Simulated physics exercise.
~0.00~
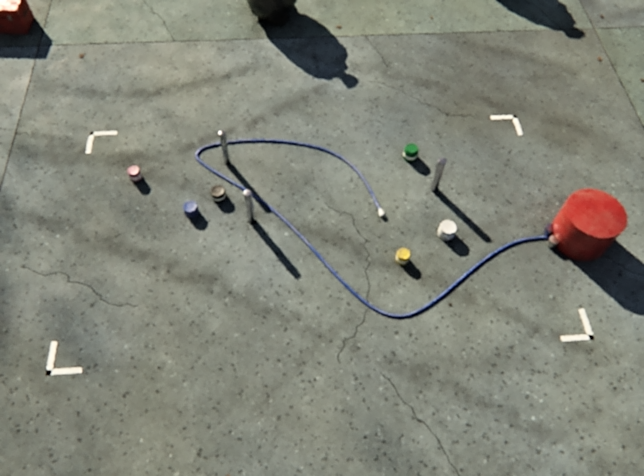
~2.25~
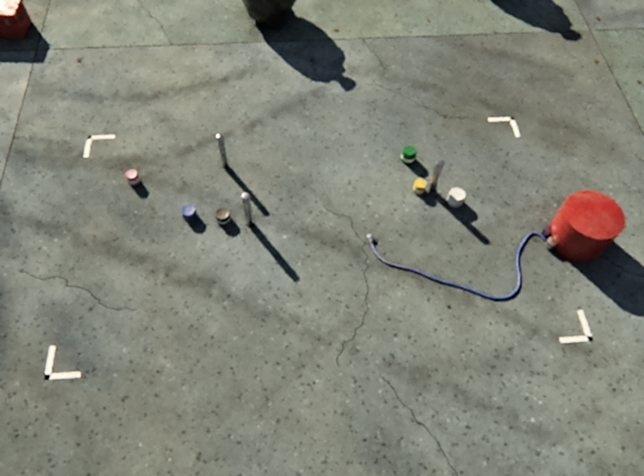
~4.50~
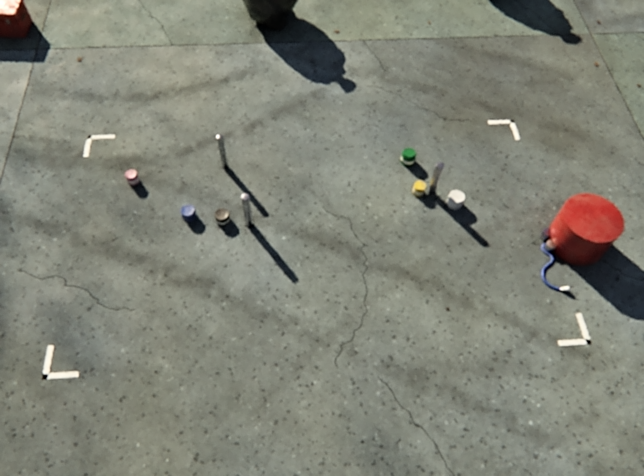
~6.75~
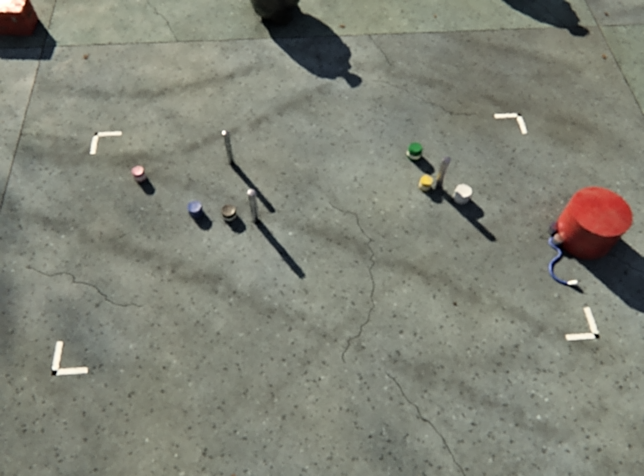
Blue cord retracting toward a red drum, shifting yellow, white and dark canisters, then resting with a short end still out.
